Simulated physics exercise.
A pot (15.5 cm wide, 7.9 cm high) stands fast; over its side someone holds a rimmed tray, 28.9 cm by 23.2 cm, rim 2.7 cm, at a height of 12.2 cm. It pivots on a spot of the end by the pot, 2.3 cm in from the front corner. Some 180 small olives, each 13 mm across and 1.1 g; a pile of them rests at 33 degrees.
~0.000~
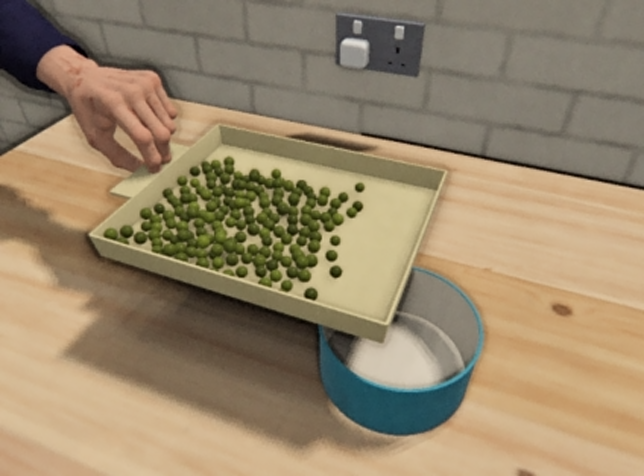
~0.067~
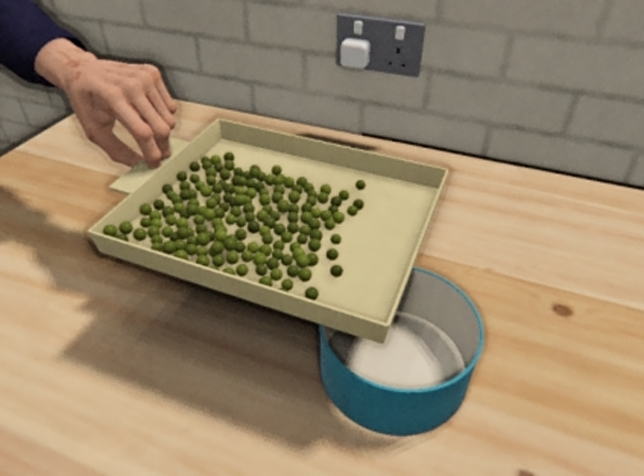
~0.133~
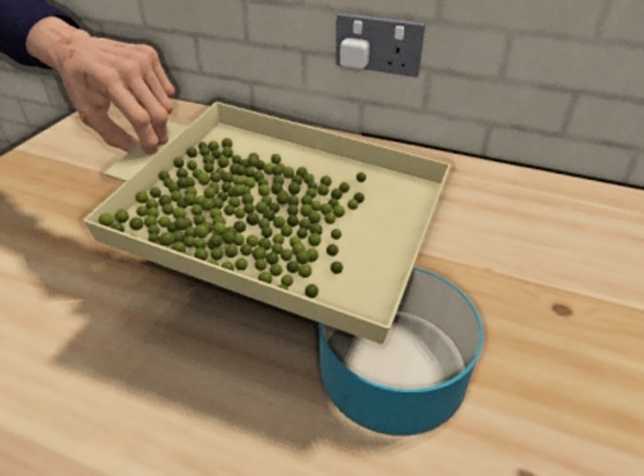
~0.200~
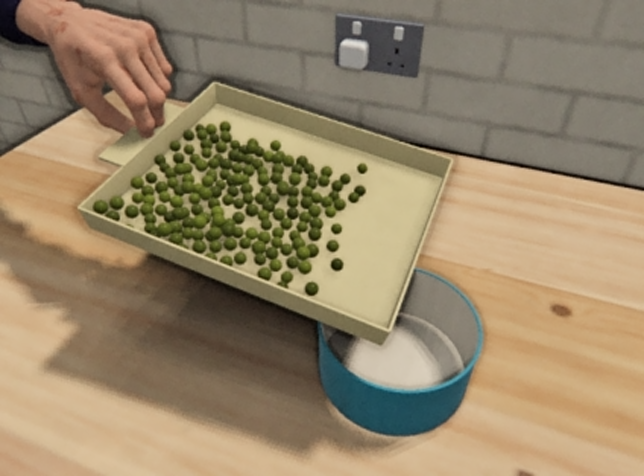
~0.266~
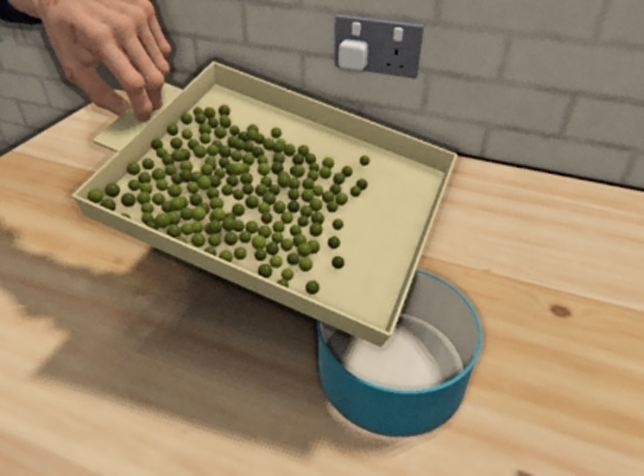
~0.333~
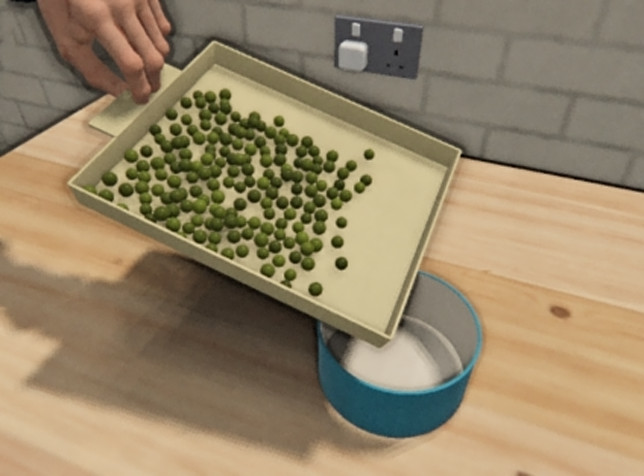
In this clip, a hand at the left raises the far end of a shallow, pale yellow tray of small green olives, steadily tilting it down toward a blue pot at the right, while the olives shift little on its surface.
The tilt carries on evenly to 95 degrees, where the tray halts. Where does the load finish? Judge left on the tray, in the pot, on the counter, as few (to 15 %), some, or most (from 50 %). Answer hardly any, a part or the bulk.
Tray: Hardly any, pot: Hardly any, counter: The bulk.
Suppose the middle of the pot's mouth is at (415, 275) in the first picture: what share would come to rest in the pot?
Some 0 per cent.
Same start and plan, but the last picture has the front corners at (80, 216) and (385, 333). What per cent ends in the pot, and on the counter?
Pot 0, counter 95.
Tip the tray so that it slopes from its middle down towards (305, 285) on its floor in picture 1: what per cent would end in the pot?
About 0 per cent.
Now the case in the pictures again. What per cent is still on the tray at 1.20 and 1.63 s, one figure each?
In turn: 100, 30.
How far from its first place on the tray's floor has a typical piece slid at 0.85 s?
About 8 cm.
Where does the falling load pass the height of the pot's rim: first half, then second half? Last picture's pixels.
First near (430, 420), later near (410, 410).
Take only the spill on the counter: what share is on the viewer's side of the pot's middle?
Some 100 per cent.
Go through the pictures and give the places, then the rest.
In the first frame, tray tilt 0 degrees, front corners at (93, 234) and (385, 321); middle of the pieces at (241, 225); pot at (400, 320).
In the second frame, tray tilt 1 degrees, front corners at (92, 230) and (386, 322); middle of the pieces at (241, 222).
In the third frame, tray tilt 5 degrees, front corners at (88, 219) and (387, 324), lowest corner right front; middle of the pieces at (240, 214).
In the fourth frame, tray tilt 10 degrees, front corners at (82, 207) and (388, 328), lowest corner right front; middle of the pieces at (239, 204).
In the fifth frame, tray tilt 14 degrees, front corners at (77, 195) and (389, 331), lowest corner right front; middle of the pieces at (238, 195).
In the sixth frame, tray tilt 19 degrees, front corners at (73, 183) and (390, 335), lowest corner right front; middle of the pieces at (240, 188); pot at (398, 322). Its pace works out near 70 degrees a second.
Then, at 0.85 s, tilt 55 degrees; the tray holds 100 %, the pot 0 %.
After 1.20 s, tilt 79 degrees; the tray holds 100 %, the pot 0 %.
After 1.63 s, tilt 95 degrees; the tray holds 30 %, the pot 5 %.
In the end, at 2.7 s, tray 5 %, pot 5 %, counter 85 %.
